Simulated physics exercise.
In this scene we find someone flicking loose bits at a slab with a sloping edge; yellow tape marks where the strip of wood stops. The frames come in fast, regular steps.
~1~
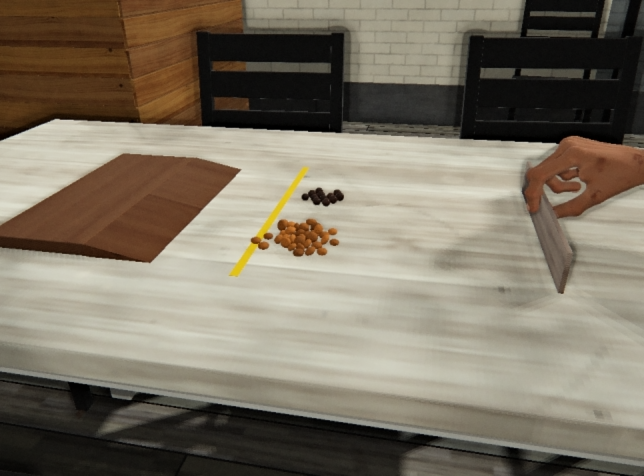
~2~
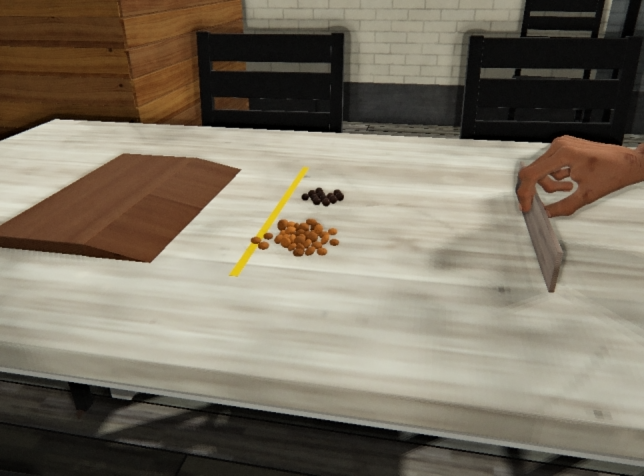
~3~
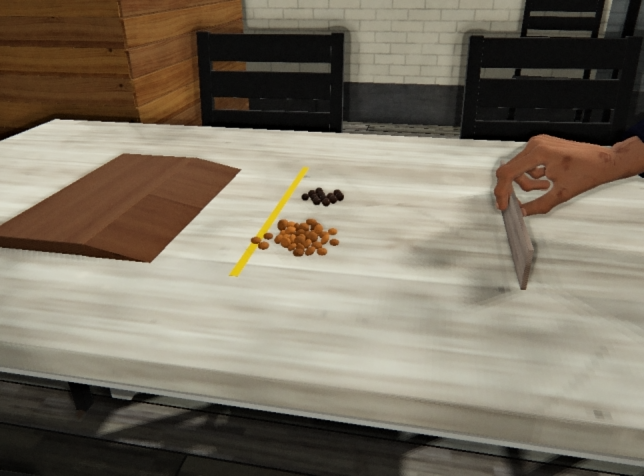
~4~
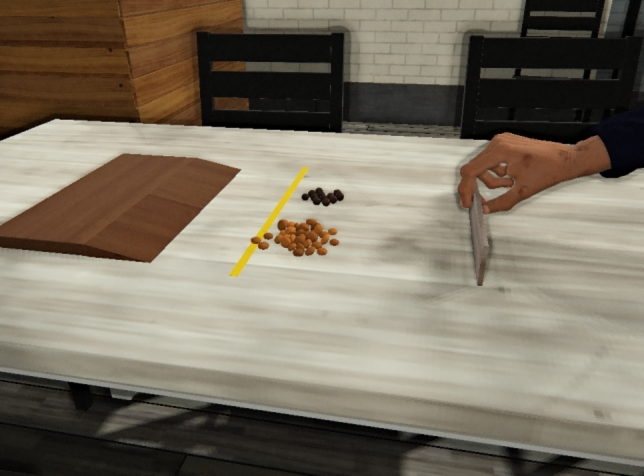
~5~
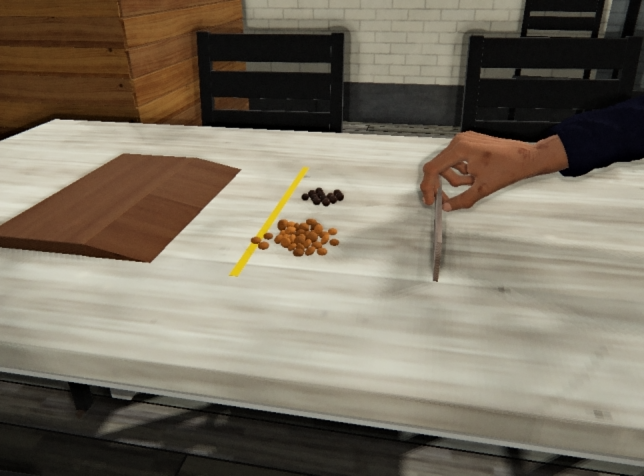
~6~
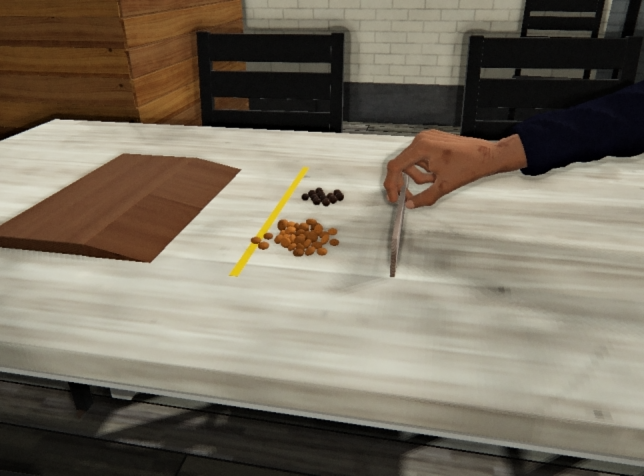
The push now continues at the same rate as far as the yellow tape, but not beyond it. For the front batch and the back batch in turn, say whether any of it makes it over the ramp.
The front batch gets none over. The back batch gets some over.
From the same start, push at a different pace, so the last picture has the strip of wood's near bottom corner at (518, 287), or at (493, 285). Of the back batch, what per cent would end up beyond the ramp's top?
Near 0 % and 0 %.
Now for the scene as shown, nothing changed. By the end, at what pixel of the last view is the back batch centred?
At the finish its centre is at about (10, 164) in the last picture.
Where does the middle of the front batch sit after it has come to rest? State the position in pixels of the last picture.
Around (197, 229).
Then, 0.13 s on from there, strip of wood still moving, near (324, 184); front batch the whole lot short of the ramp; back batch the whole lot short of the ramp.
Then, 0.28 s on from there, strip of wood stopped at the yellow tape; front batch the whole lot short of the ramp; back batch the whole lot short of the ramp.
Then, 0.56 s on from there, strip of wood stopped at the yellow tape; front batch a little on the ramp, all but a few short of the ramp; back batch all but a few past the top, a little on the ramp.
In the end, strip of wood stopped at the yellow tape; front batch none at all past the top, a little on the ramp, all but a few short of the ramp; back batch the whole lot past the top.
